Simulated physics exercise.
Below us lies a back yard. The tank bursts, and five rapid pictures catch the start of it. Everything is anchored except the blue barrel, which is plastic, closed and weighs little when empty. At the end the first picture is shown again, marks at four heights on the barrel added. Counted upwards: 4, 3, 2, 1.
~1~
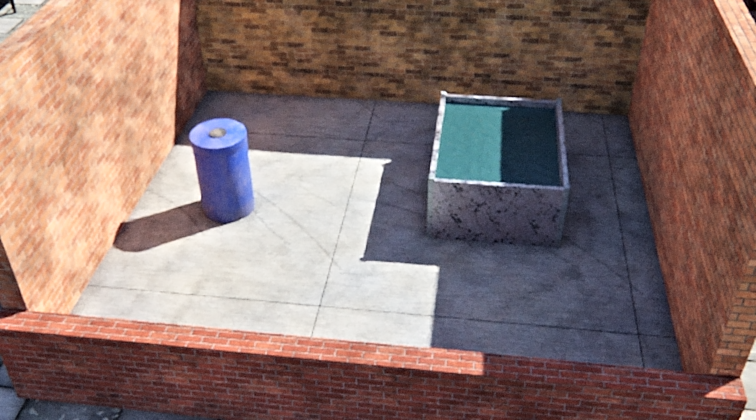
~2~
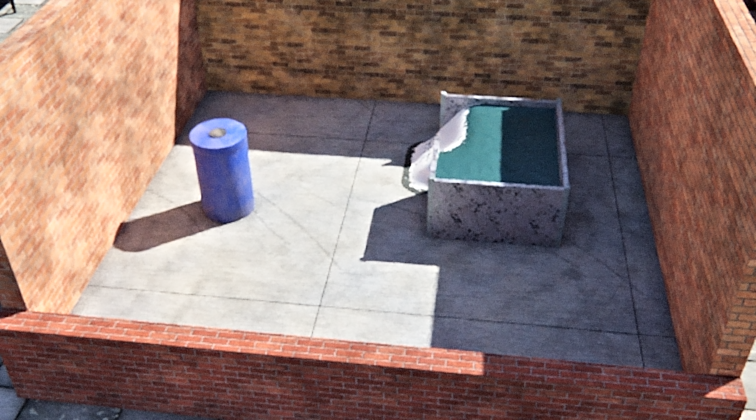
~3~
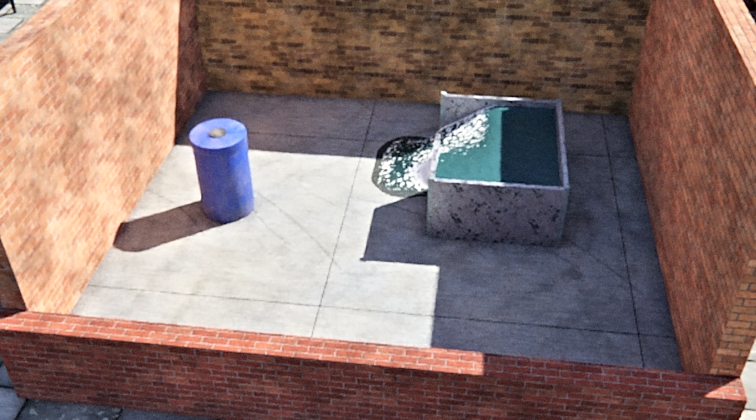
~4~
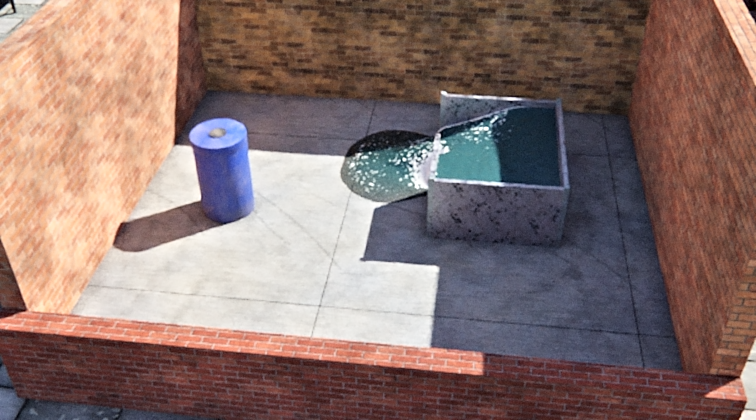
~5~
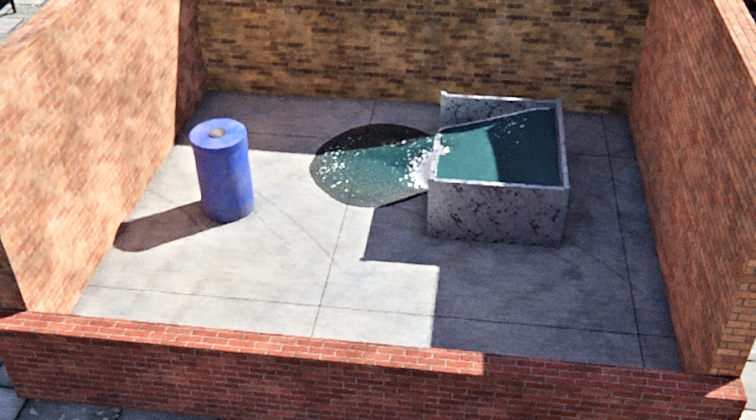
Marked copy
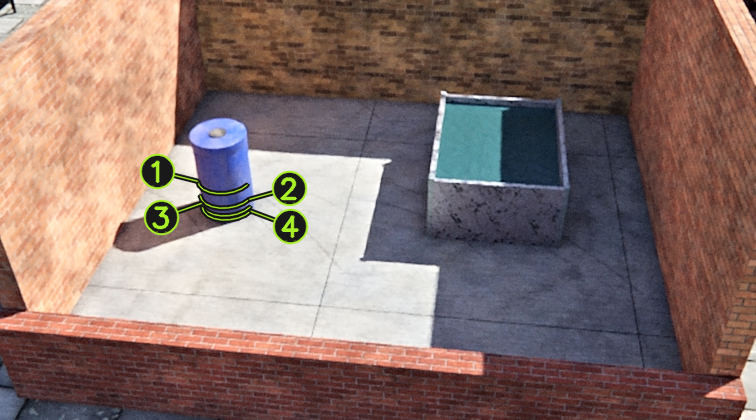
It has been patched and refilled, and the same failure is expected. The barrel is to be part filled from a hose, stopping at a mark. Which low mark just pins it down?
2.
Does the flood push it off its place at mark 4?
Yes, that goes wrong.
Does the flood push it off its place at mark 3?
Yes, that goes wrong.
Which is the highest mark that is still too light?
3 it is.
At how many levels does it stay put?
Two of them.
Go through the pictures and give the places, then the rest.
Lid of the blue barrel at (218, 133); tank full, its middle at (499, 144).
Water covers 1 % of the ground, mostly out of sight from here.
Water covers 3 % of the ground and is seen nearest the barrel at (380, 175).
Water covers 5 % of the ground and is seen nearest the barrel at (347, 173).
Lid of the blue barrel at (218, 133); water covers 8 % of the ground and is seen nearest the barrel at (319, 174).
On the marked copy, 1 at (217, 193); 2 at (219, 208); 3 at (220, 215); 4 at (221, 219); from the bottom up 4, 3, 2, 1.
For mark 1, it does not move.
For mark 2, it does not move.
For mark 3, it is pushed about its own width away.
For mark 4, it is pushed about 4 times its own width away.
